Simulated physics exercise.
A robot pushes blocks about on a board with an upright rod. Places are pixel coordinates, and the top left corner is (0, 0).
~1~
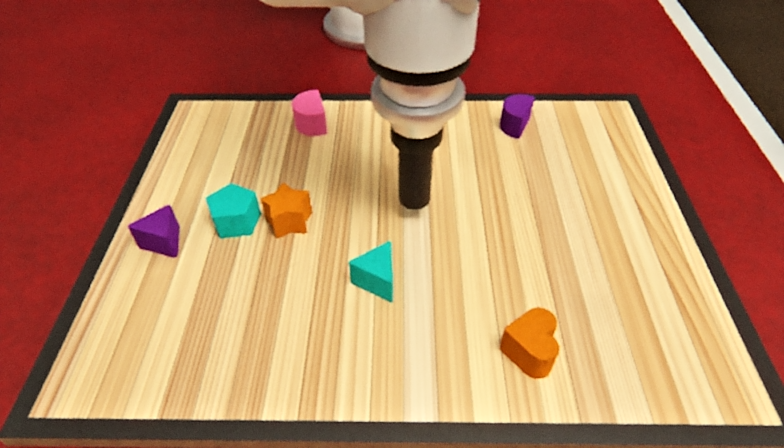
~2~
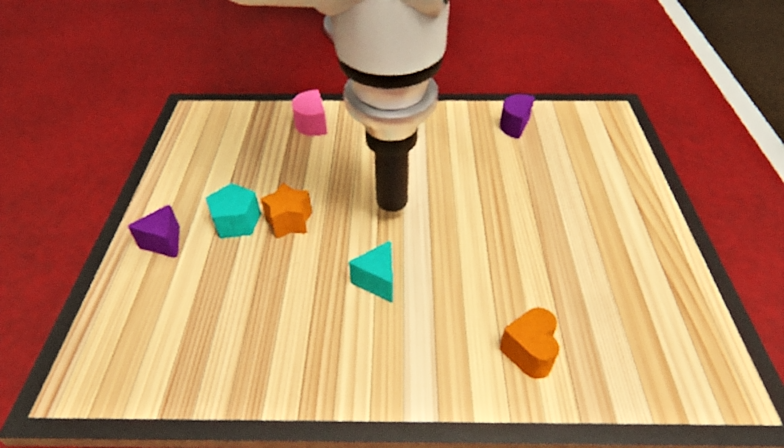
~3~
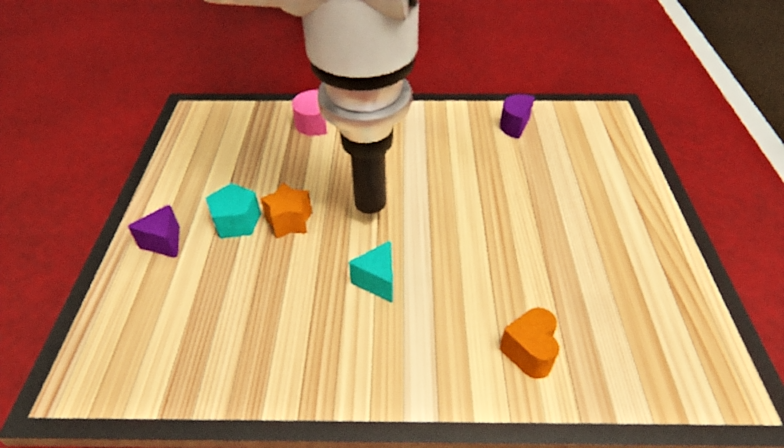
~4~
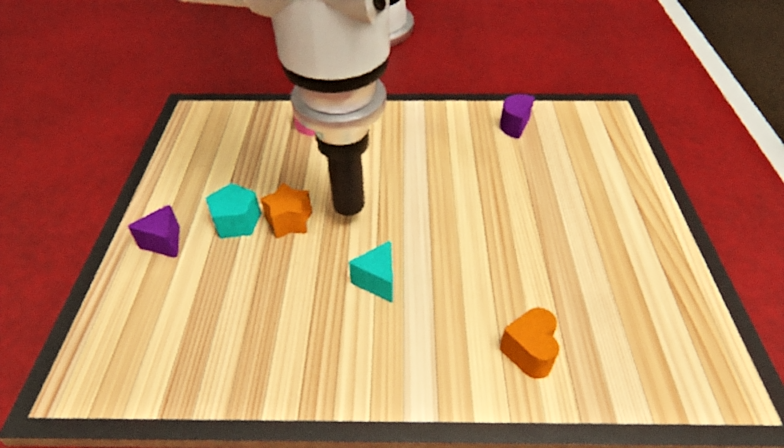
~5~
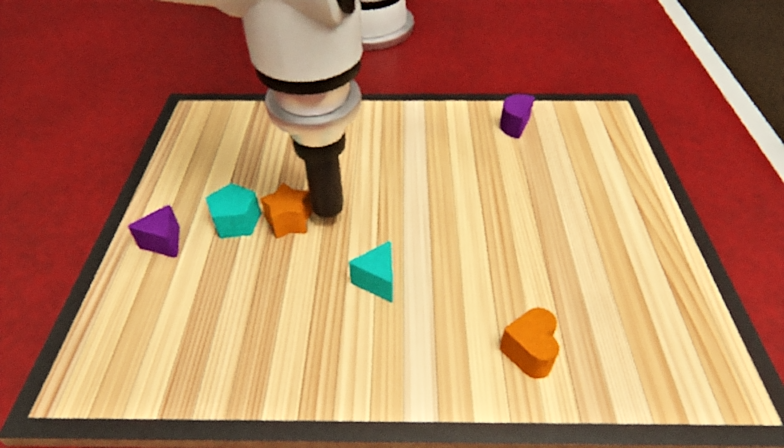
At the start, a robot's dark upright rod stands near the middle of a wooden board, among scattered purple, turquoise, orange and pink blocks. The arm moves the rod steadily left, passing above the turquoise triangle, until it is close beside the orange star, while the blocks stay still.
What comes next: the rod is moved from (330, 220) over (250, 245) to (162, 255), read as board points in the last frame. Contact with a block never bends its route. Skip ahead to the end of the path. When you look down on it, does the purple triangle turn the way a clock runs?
Short answer: Yes.
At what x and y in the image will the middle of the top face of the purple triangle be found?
At (134, 218).
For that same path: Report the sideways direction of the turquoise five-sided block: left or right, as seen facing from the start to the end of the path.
My prediction: Rightwards.
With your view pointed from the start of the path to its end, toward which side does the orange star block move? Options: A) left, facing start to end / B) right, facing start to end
Correct choice: B.
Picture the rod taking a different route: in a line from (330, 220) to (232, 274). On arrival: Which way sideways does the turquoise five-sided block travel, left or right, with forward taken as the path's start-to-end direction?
My prediction: Rightwards.
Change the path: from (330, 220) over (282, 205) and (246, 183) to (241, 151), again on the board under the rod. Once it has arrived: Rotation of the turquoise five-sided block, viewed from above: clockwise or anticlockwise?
The answer is clockwise.
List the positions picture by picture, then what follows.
The first frame shows lower end of the rod (414, 200), tops of blocks, purple triangle (154, 222), turquoise five-sided block (230, 200), orange star block (285, 200).
The second frame shows rod (392, 202), blocks as before.
The third frame shows rod (370, 204), blocks as before.
The fourth frame shows rod (349, 206), blocks as before.
The fifth frame shows rod (328, 208), purple triangle (154, 222), turquoise five-sided block (230, 200), orange star block (285, 200).
The first path, step by step. One third of the way, rod (273, 227); turquoise five-sided block (208, 196), turned 20° anticlockwise; orange star block (250, 200), turned 40° clockwise.
Two thirds of the way, rod (215, 237); turquoise five-sided block (193, 187), turned 35° anticlockwise; orange star block (233, 200), turned 85° clockwise.
At the end, rod (156, 243); purple triangle (134, 218), turned 55° clockwise; turquoise five-sided block (193, 187), turned 35° anticlockwise; orange star block (233, 200), turned 85° clockwise.
